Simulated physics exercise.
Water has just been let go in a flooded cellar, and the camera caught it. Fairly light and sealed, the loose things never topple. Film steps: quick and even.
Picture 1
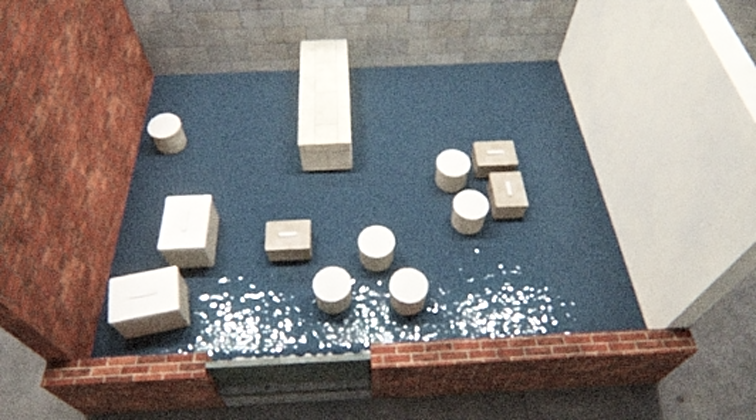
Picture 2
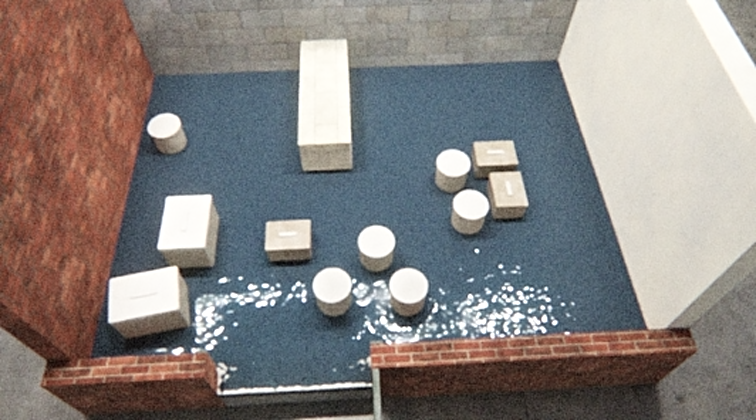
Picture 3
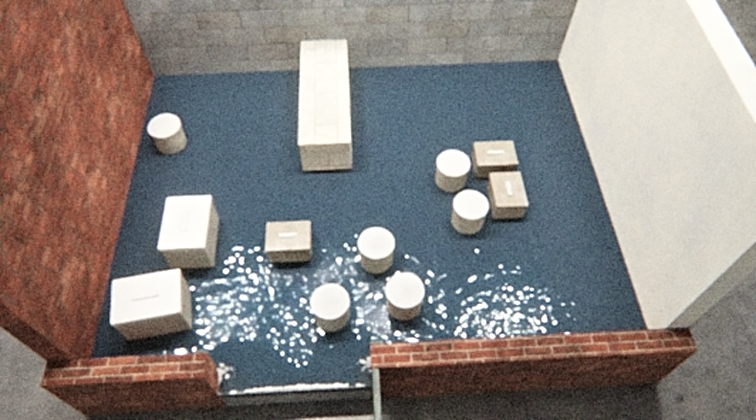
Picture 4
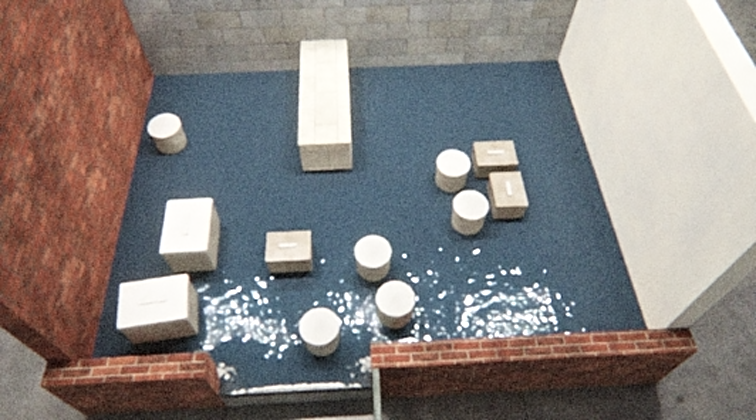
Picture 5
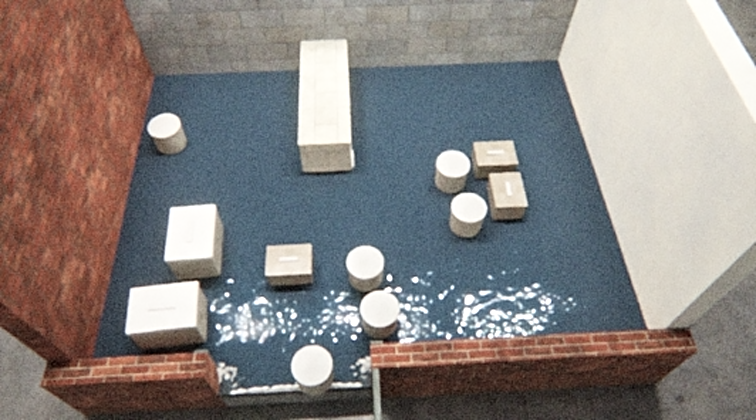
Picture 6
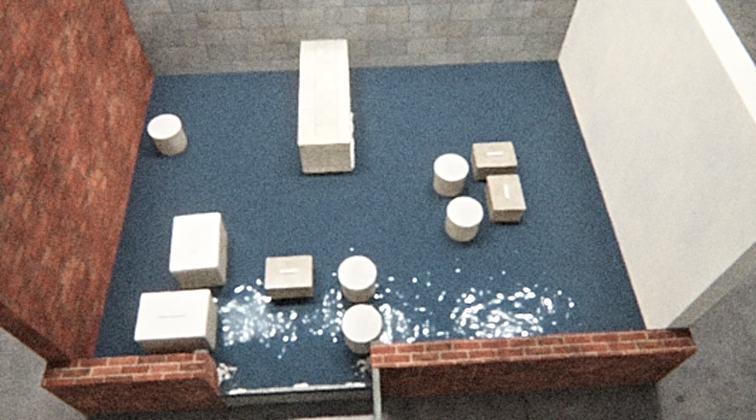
In a flooded walled room, a front panel opens and nearby floating objects drift toward it.
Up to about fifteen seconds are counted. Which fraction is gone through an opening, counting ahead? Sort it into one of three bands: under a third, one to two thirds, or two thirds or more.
It falls in the top band, two thirds or more.
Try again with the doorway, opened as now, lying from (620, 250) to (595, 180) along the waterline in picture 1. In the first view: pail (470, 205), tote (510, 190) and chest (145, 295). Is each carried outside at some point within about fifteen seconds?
Answer, one by one: Lost, lost, not lost.
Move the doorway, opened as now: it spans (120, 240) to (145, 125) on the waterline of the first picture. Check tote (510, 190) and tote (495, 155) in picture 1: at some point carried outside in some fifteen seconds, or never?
Well, the first ends up in the room and the second ends up in the room.
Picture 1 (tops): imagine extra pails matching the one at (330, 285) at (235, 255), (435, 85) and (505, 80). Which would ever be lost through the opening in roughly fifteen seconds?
The three, in sequence: Departs, remains behind and remains behind.
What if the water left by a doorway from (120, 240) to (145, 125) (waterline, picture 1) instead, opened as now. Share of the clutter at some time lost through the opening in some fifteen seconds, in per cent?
Fraction out: Near 80 %.
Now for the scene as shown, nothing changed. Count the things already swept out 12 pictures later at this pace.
That makes 5.
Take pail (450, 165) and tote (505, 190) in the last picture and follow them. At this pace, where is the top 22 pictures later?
(320, 349) and (388, 304), give or take.
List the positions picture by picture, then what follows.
The first picture shows a pail at (409, 285), afloat; a tote at (288, 235) floats; 0 of 11 have shifted.
The second picture shows a pail at (409, 286) floats; a tote at (288, 235) floats; 0 of 11 have shifted.
The third picture shows a pail at (405, 290) floats, close to its start; a tote at (288, 236) floats; 1 of 11 have shifted.
The fourth picture shows a pail at (395, 298), afloat, close to its start; a tote at (288, 246) floats, close to its start; 5 of 11 have shifted.
The fifth picture shows a pail at (380, 309), afloat, a stride from its start; a tote at (289, 260) floats, close to its start; 6 of 11 have shifted.
The sixth picture shows a pail at (362, 323) floats, a stride from its start; a tote at (289, 272) floats, a stride from its start; 7 of 11 have shifted.
A moment on, 2 of 11 are out; 9 afloat.
Next, 5 of 11 are out; 6 afloat.
Later, 7 of 11 are out; 4 afloat.
In the end, 9 of 11 are out; 2 afloat.
